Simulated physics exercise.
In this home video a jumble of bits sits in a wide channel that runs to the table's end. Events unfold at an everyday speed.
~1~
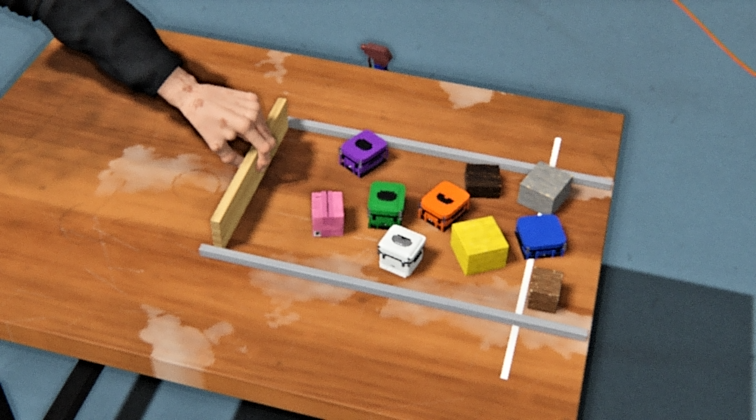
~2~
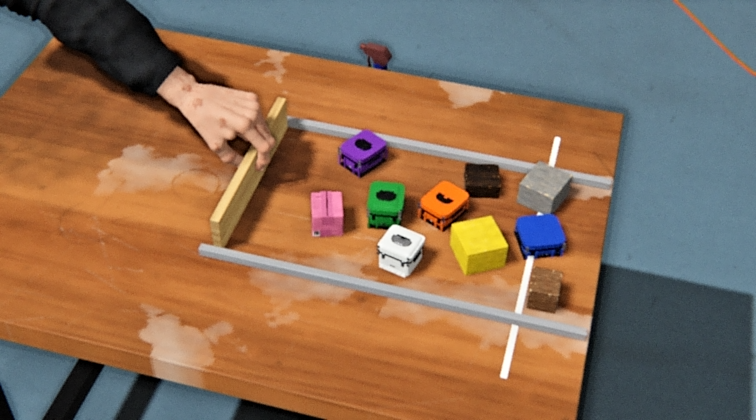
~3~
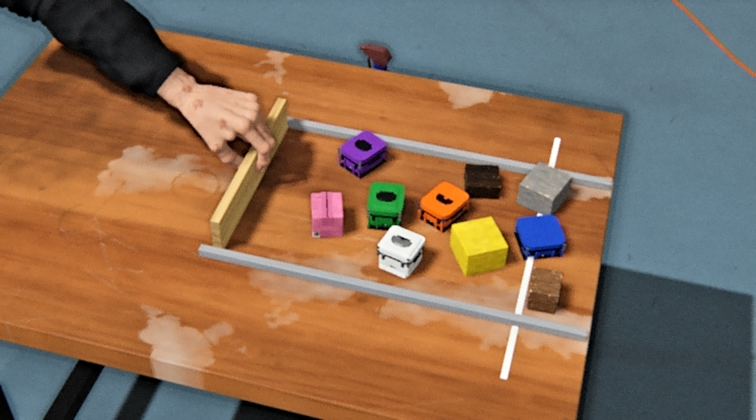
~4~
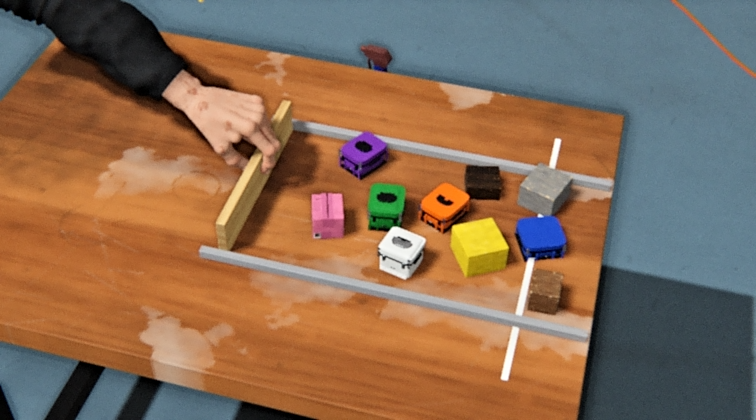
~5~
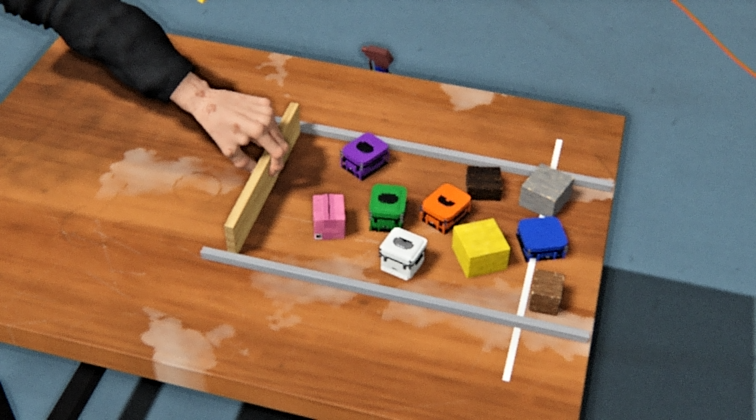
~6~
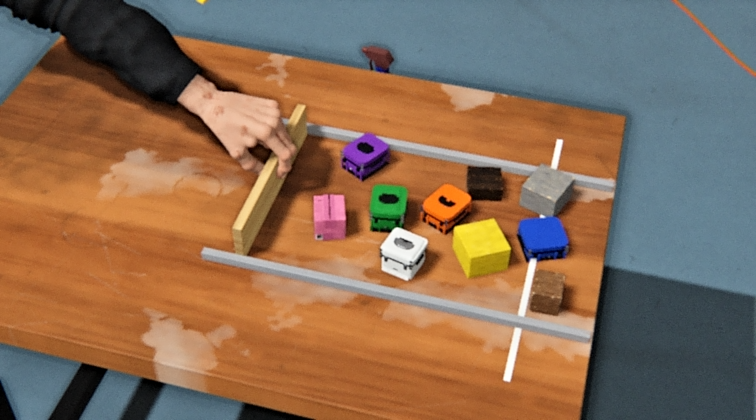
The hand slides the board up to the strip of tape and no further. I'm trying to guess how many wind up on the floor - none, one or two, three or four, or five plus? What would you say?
I would say one or two.
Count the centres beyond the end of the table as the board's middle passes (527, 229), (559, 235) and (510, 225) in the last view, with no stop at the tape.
2; 6; 0.
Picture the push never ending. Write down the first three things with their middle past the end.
The order is the grey block, the brown block and then the blue case.
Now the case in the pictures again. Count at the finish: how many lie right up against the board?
The count comes out at 3.
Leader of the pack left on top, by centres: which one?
Blue case.
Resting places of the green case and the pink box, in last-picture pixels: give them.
I'd put one at around (563, 250) and the other at around (545, 283).
Soon after, none off yet; brown block at rest near (547, 293); blue case at rest near (542, 240); grey block at rest near (547, 192).
After that, none off yet; brown block displaced about its own width near (569, 304); blue case displaced a little near (566, 239); grey block displaced about its own width near (595, 199).
In the end, the number that fall off is one or two; gone, grey block and brown block.
